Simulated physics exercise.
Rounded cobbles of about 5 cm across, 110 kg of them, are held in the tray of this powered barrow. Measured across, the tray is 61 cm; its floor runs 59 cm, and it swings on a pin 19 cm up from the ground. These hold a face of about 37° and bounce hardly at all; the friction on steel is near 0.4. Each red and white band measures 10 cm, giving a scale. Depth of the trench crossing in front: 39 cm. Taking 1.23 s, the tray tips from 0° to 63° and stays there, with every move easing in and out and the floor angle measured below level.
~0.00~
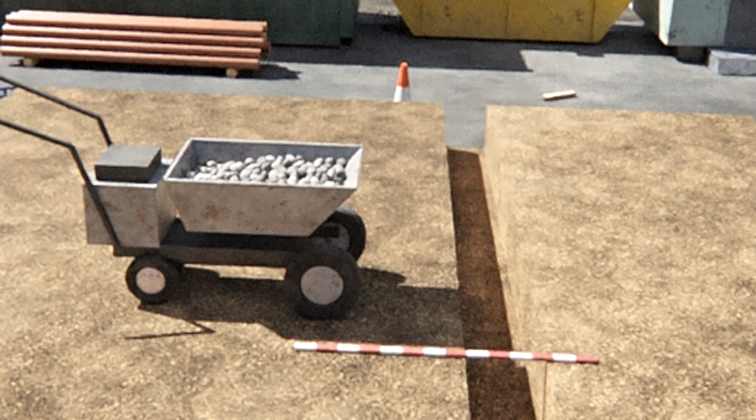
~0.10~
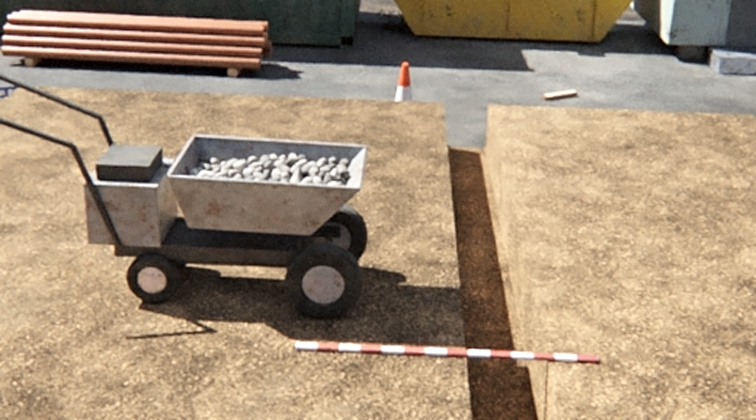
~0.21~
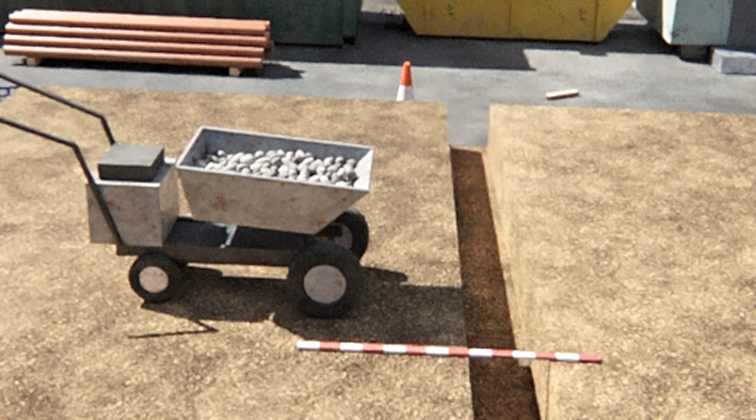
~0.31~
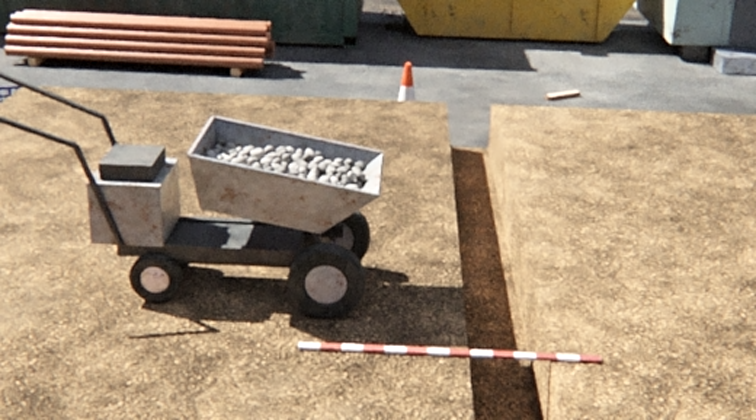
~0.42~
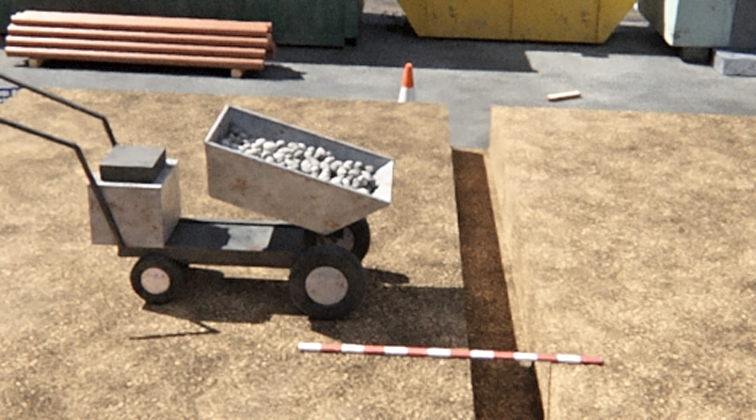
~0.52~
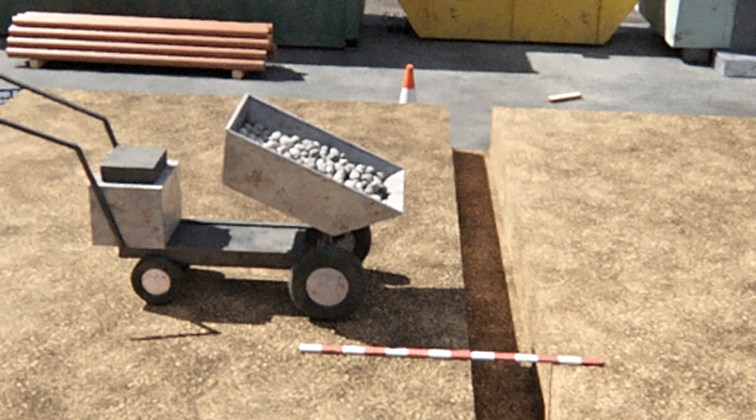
A sunlit yard of brown gravelly ground, crossed by a narrow trench, is seen from slightly above and to the side. A grey powered barrow loaded with rounded pale stones stands left of the trench, with a red and white pole in front and orange pipes, a cone and a yellow skip behind. The tray tilts steadily down towards the right, its back end rising, while the wheels stay put.
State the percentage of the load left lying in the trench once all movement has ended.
The share left there is about 88 per cent.
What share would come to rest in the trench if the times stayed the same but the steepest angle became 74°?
Some 90% would finish there.
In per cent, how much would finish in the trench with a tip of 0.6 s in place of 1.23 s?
It would come to roughly 85 per cent.
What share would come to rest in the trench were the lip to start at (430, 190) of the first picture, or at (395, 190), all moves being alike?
The first gives about 65 percent and the second about 95 percent.
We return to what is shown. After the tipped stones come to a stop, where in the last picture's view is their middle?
Their centre sits close to (494, 352).
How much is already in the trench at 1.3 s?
About 10 per cent by then.
After 0.9 s the floor is at 53°; 100 % in the tray; the foremost stones are at (422, 229).
After 1.3 s the floor is at 63°; 78 % in the tray, 11 % short of the trench, 11 % in the trench; the foremost stones are at (493, 314).
After 1.7 s the floor is at 63°; 42 % in the tray, 11 % short of the trench, 47 % in the trench; the foremost stones are at (528, 355).
After 3.6 s the floor is at 63°; 0 % in the tray, 12 % short of the trench, 88 % in the trench; the foremost stones are at (530, 355).
